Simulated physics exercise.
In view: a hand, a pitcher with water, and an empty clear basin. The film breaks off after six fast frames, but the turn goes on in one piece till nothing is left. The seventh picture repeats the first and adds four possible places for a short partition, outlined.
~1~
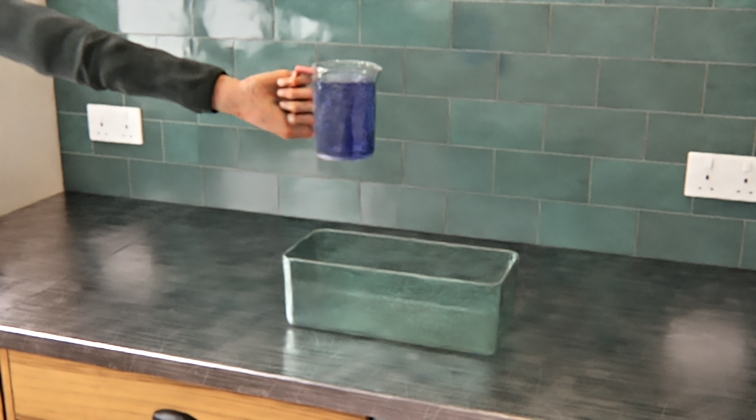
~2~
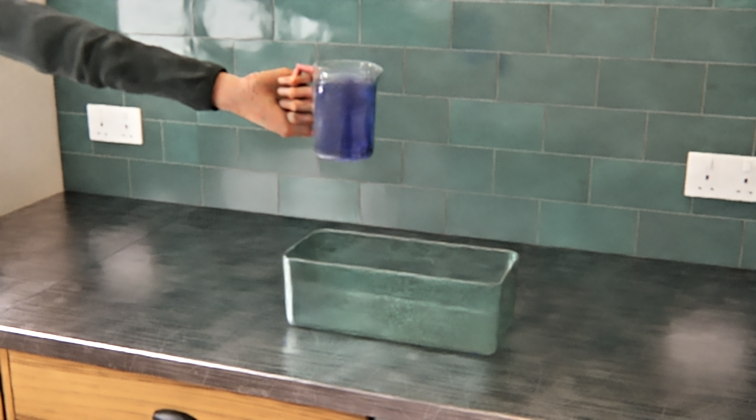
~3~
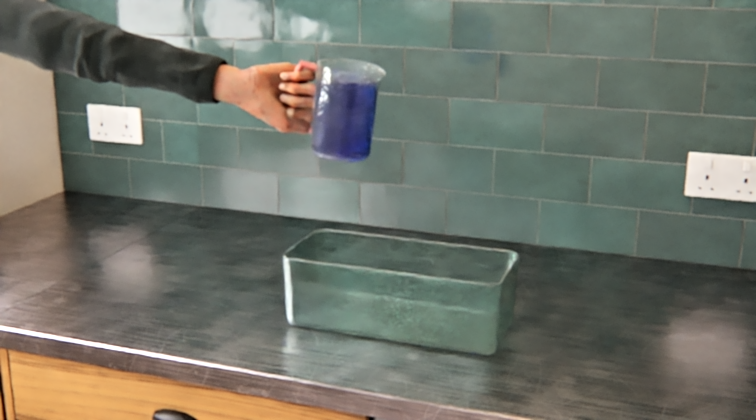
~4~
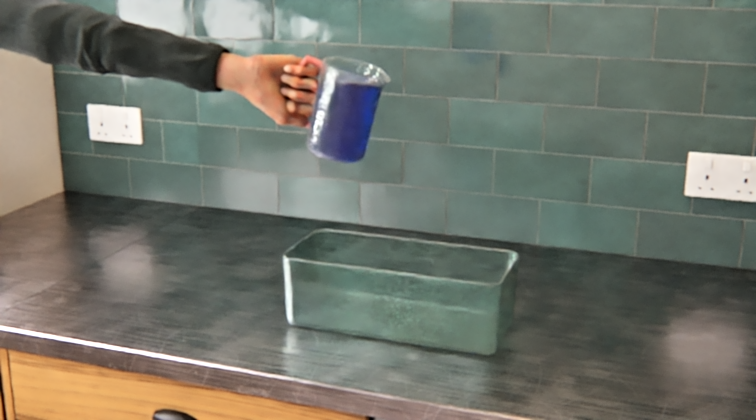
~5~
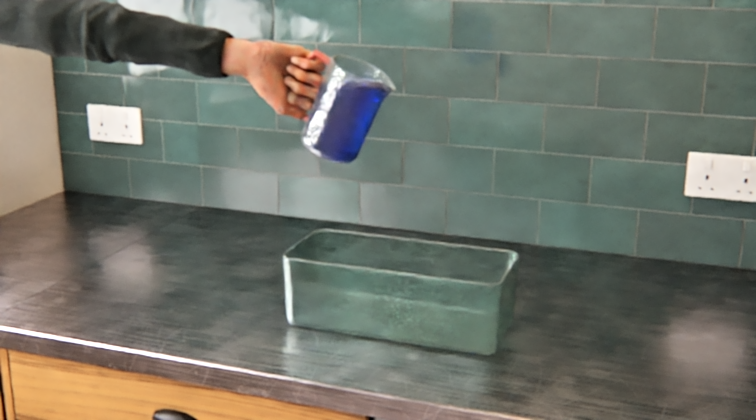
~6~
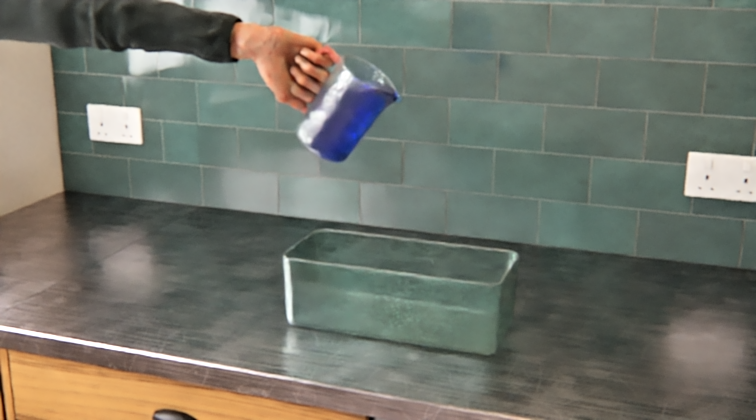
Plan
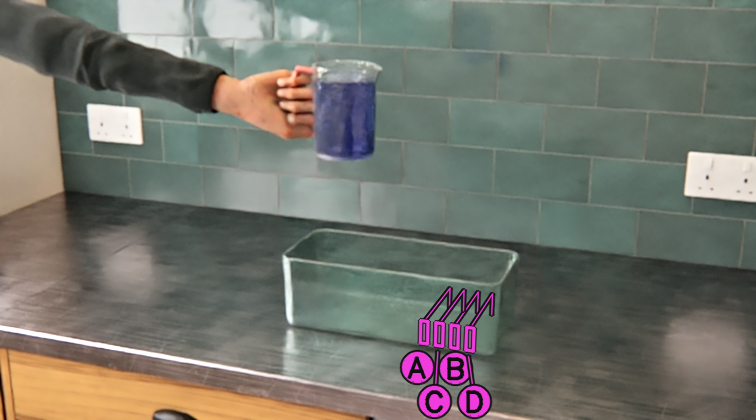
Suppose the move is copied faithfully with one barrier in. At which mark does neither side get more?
Choose C.
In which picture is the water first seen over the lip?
In picture 6.
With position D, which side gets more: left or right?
More ends on the left.
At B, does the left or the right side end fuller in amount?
More ends on the left.
In magenta, A at (422, 348); B at (453, 353); C at (437, 351); D at (468, 356).
If A is chosen, about 18 % ends left of the wall and 80 % right of it; 3 % is lost outside.
If B is chosen, about 85 % ends left of the wall and 9 % right of it; 7 % is lost outside.
If C is chosen, about 46 % ends left of the wall and 51 % right of it; 3 % is lost outside.
If D is chosen, about 86 % ends left of the wall and 8 % right of it; 6 % is lost outside.
